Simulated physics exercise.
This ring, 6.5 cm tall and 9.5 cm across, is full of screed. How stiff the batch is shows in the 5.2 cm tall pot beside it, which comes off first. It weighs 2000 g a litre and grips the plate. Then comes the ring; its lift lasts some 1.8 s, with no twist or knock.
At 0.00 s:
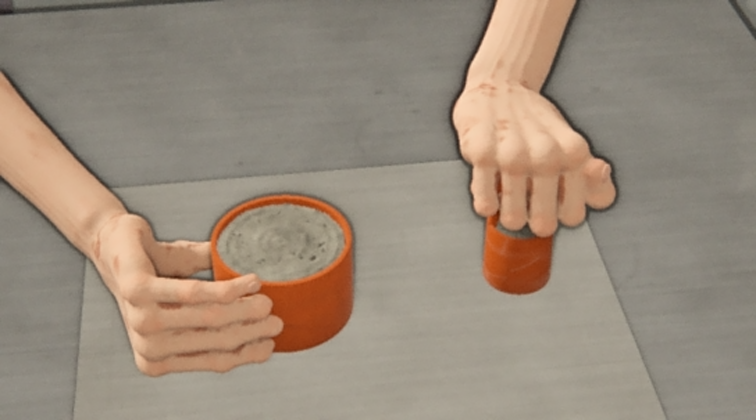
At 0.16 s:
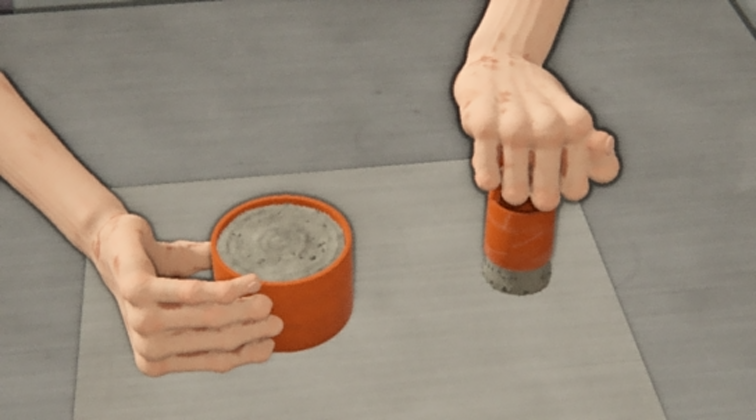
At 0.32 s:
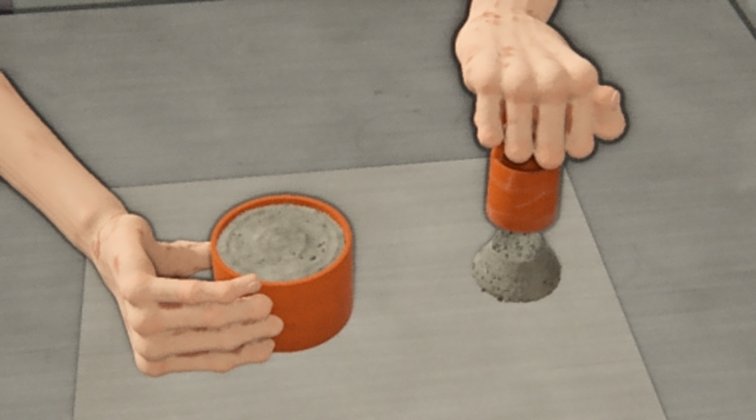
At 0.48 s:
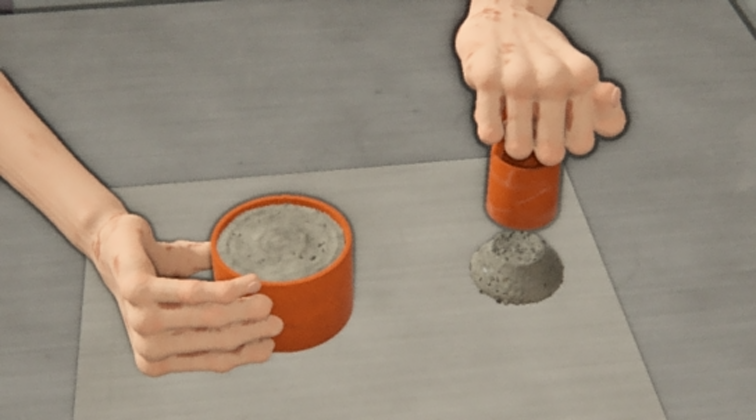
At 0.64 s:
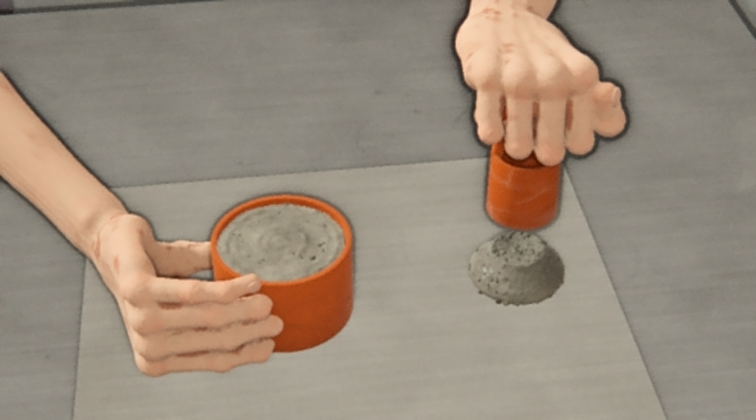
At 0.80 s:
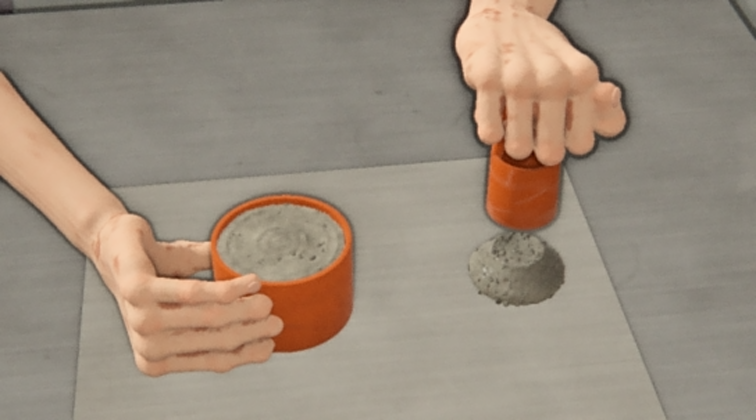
A hand lifted the small orange pot on the right straight up, and the gray, gritty mix inside slumped into a low mound, while another hand stayed around a wider, filled orange ring.
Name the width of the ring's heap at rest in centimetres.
About 16.6 cm.
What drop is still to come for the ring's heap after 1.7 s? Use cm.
Some 0.5 cm.
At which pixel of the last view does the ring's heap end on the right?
Near (395, 307).
After 1.3 s, the ring is up 1.8 cm; the screed has come down 0.5 cm to 6.0 cm and is 12 cm wide.
After 1.7 s, the ring is up 4.1 cm; the screed has come down 2.6 cm to 3.9 cm and is 15 cm wide.
After 2.2 s, the ring is up 6.9 cm; the screed has come down 3.2 cm to 3.3 cm and is 16 cm wide.
After 2.7 s, the ring is clear; the screed has come down 3.2 cm to 3.3 cm and is 17 cm wide.
After 3.0 s, at rest, the ring is clear; the screed has come down 3.2 cm to 3.3 cm and is 17 cm wide.
